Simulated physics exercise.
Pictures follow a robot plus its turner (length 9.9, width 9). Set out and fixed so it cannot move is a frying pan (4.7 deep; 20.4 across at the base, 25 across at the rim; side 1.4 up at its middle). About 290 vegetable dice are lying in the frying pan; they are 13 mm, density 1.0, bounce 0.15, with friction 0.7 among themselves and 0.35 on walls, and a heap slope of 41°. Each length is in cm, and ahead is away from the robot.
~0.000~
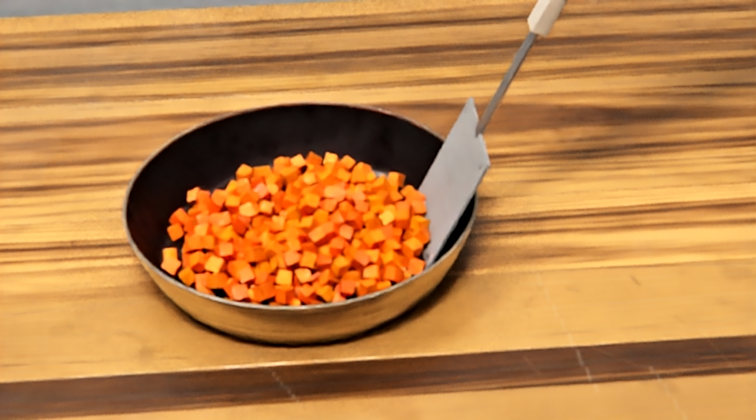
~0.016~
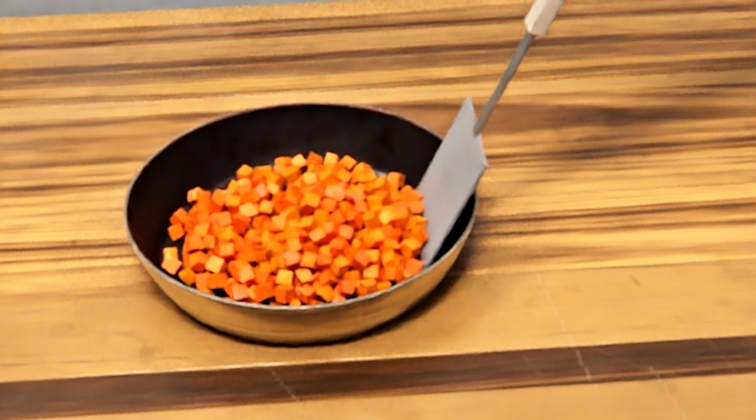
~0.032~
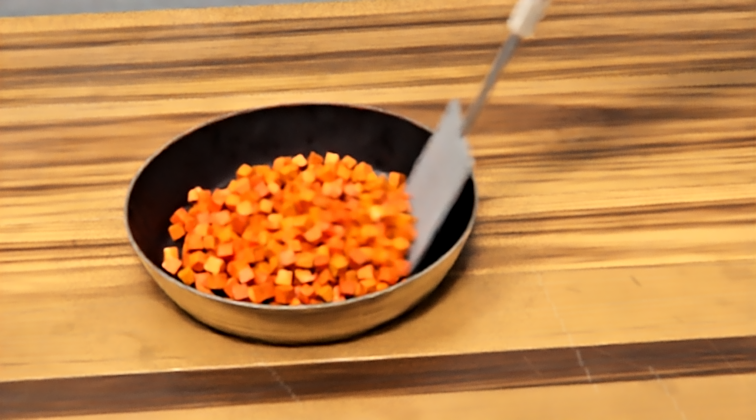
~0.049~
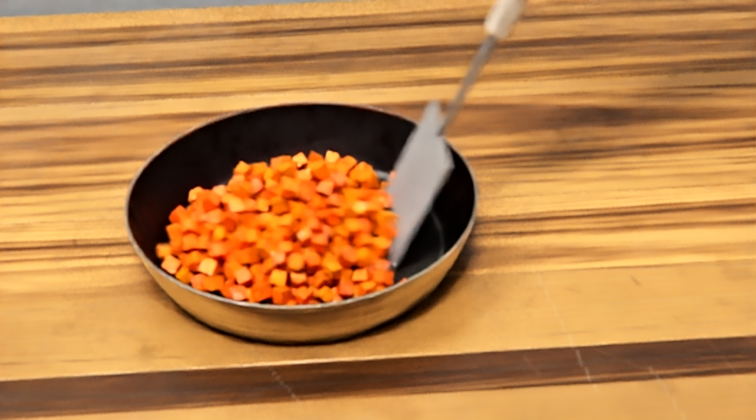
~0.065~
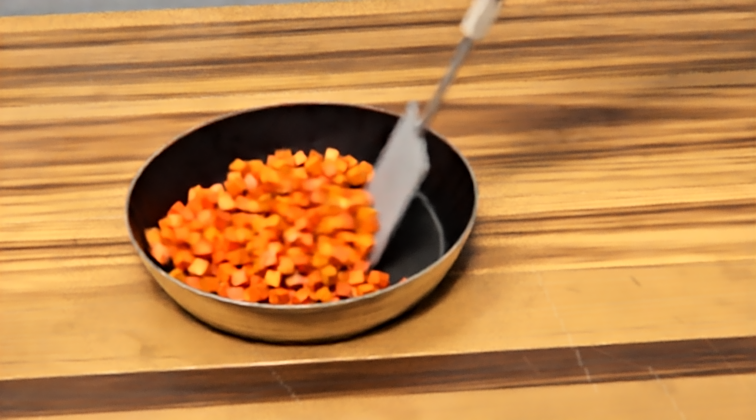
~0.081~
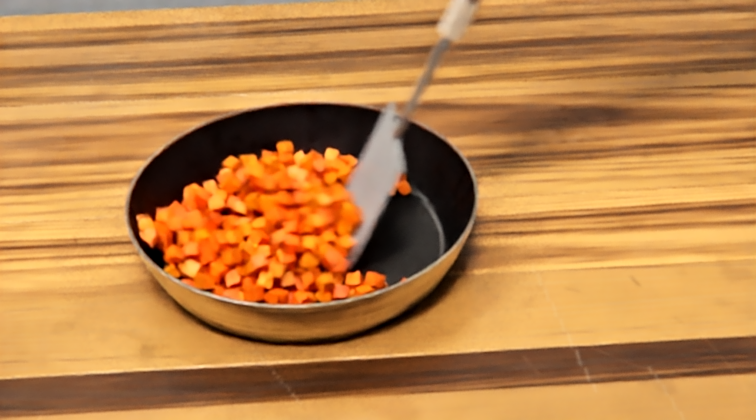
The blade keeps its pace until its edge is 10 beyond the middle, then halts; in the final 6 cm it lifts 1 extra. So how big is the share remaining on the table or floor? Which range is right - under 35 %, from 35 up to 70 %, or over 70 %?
Right range: From 35 up to 70 %.
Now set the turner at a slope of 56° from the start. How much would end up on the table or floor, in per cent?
In that case around 50 per cent.
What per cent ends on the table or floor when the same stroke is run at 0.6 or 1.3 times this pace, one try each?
The two tries give about 40 and 50 in a hundred.
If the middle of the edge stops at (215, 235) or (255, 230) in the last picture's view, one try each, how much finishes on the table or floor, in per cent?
Try 1: Approx. 15 %; try 2: Approx. 0 %.
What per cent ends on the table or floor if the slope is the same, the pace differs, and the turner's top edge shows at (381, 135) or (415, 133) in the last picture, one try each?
About 45 and 45 per cent.
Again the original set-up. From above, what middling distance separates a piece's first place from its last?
I'd estimate close to 8 centimetres.
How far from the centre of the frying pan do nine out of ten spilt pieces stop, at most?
About 40 cm.
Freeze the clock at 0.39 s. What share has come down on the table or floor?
Around 10 %.
After 0.12 s, sloping 65°, highest piece 6 above the table; 287 in the frying pan.
After 0.17 s, sloping 65°, highest piece 7 above the table; 286 in the frying pan, 1 on the blade or in flight.
After 0.39 s, sloping 65°, highest piece 19 above the table; 160 in the frying pan, 24 on the table or floor, 103 on the blade or in flight.
After 1.44 s, sloping 65°, highest piece 6 above the table; 159 in the frying pan, 128 on the table or floor.
In the end, 159 in the frying pan, 128 on the table or floor. That is 45 % on the table or floor.
